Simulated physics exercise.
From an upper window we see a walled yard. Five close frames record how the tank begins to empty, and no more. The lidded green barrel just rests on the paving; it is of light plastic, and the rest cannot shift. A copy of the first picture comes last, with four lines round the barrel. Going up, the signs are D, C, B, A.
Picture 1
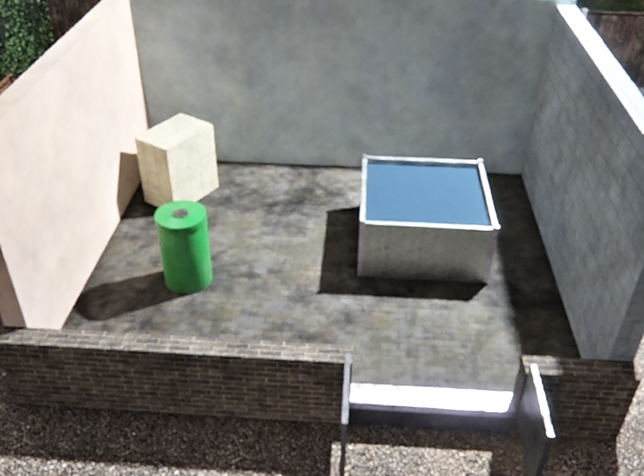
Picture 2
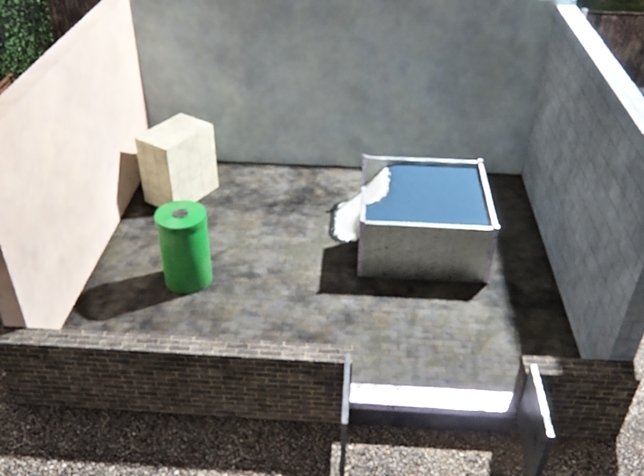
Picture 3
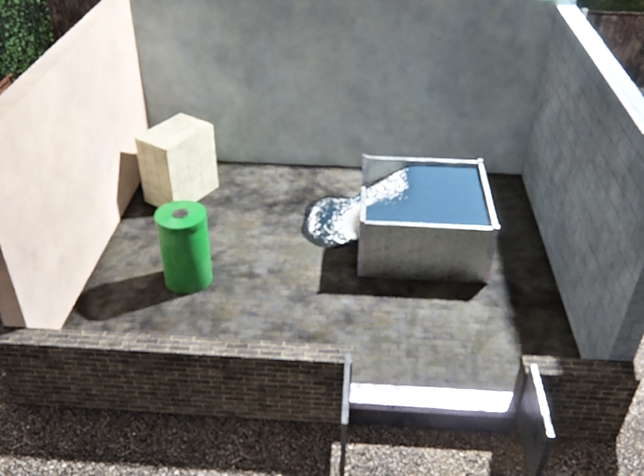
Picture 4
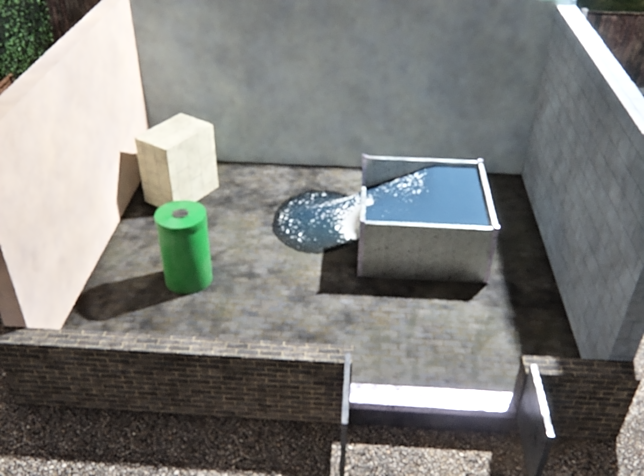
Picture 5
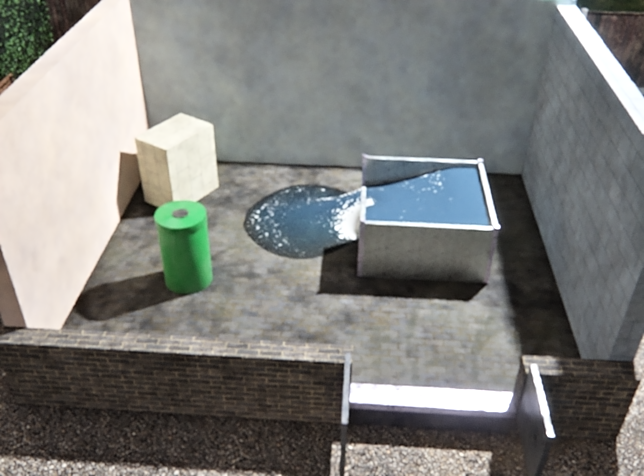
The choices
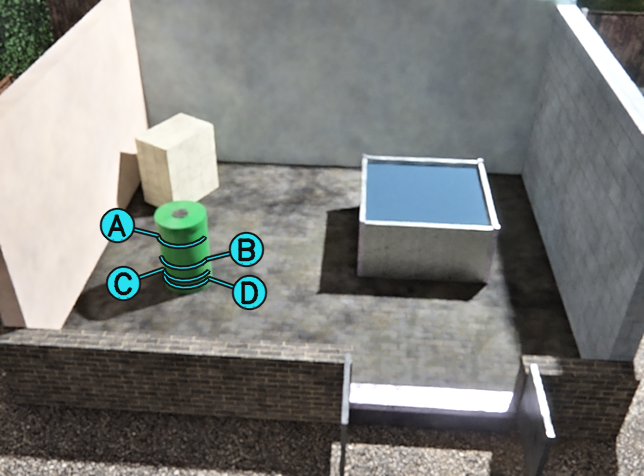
Water pouring from the left side of a full square tank and spreading leftward in a foaming puddle across a walled yard.
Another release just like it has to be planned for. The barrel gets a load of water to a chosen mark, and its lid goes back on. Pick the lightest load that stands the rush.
That is level C.
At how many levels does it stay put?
Three of them.
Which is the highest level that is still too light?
Here it is level D.
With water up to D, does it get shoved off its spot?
Yes, it does.
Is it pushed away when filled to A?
No, that is safe.
In cyan, A at (177, 246); B at (180, 268); C at (182, 280); D at (183, 287); from the bottom up D, C, B, A.
With A, it does not move.
With B, it does not move.
With C, it shifts by a finger or two and stays.
With D, it is pushed about half its own width away.
